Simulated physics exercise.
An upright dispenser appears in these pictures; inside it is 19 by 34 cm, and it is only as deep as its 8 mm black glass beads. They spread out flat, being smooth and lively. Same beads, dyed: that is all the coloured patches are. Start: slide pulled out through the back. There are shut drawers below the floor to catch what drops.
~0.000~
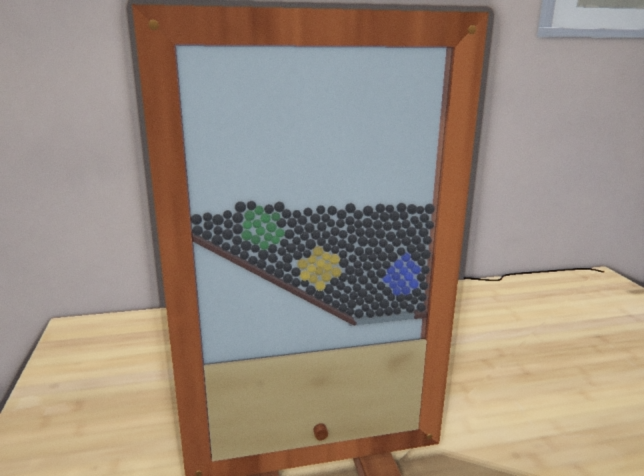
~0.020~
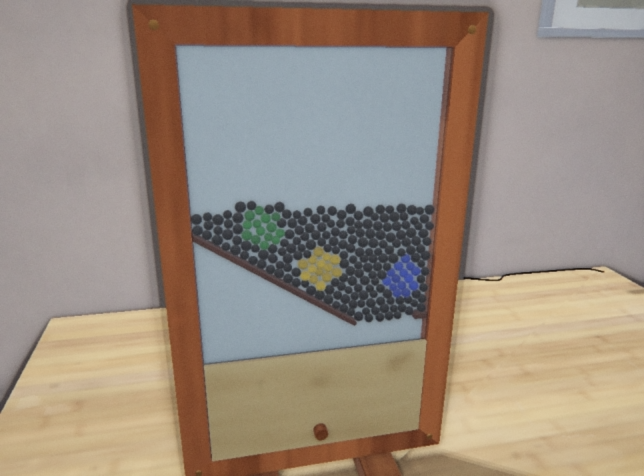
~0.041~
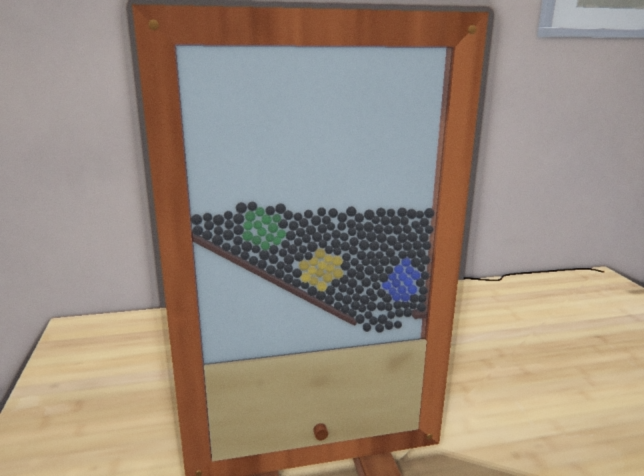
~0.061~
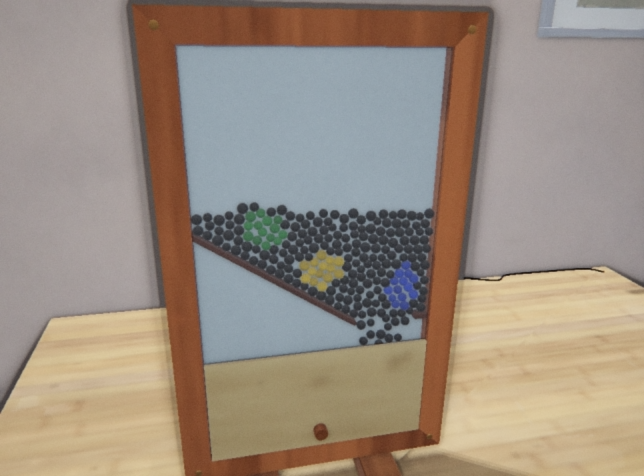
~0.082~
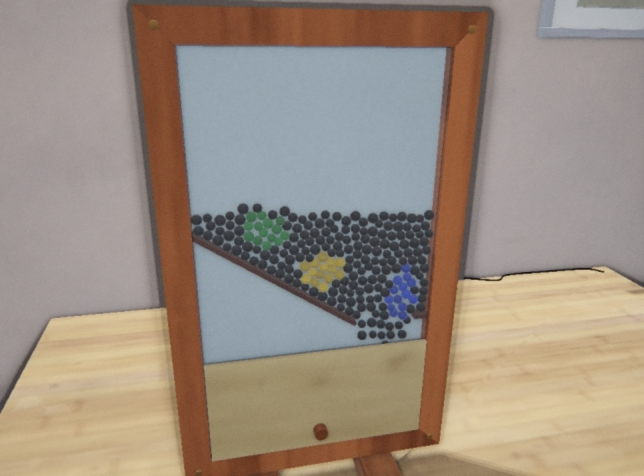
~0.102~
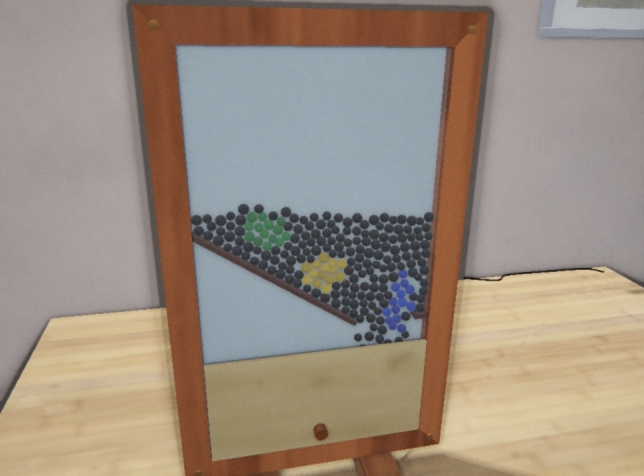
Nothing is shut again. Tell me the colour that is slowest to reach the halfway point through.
I would say green.
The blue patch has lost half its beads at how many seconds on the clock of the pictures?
Half is gone at around 0.2 s.
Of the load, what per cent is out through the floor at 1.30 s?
Near 100 percent.
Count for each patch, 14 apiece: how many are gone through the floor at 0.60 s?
From blue, 14; from green, 8; from yellow, 14.
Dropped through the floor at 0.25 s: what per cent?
Close to 35 in a hundred, I'd say.
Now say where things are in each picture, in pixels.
In the first frame, about 230 beads; beads centred (343, 254); blue patch (402, 276); green patch (263, 228); yellow patch (320, 268); slide (350, 321) to (417, 314).
In the second frame, beads centred (344, 255); 0 out.
In the third frame, beads centred (347, 257); 6 out.
In the fourth frame, beads centred (339, 262); 12 out.
In the fifth frame, beads centred (340, 263); 18 out.
In the sixth frame, beads centred (341, 264); 26 out; blue patch (399, 304); green patch (266, 231); yellow patch (324, 272); wall ends (189, 235) to (353, 321).
After 0.25 s, 35 % are out; out of 14, blue 13, green 0, yellow 0.
After 0.60 s, 85 % are out; out of 14, blue 14, green 8, yellow 14.
After 1.30 s, 100 % are out; out of 14, blue 14, green 14, yellow 14.
Settled by 1.5 s, 100 % are out; out of 14, blue 14, green 14, yellow 14; half out at blue 0.17 s, green 0.58 s, yellow 0.42 s.
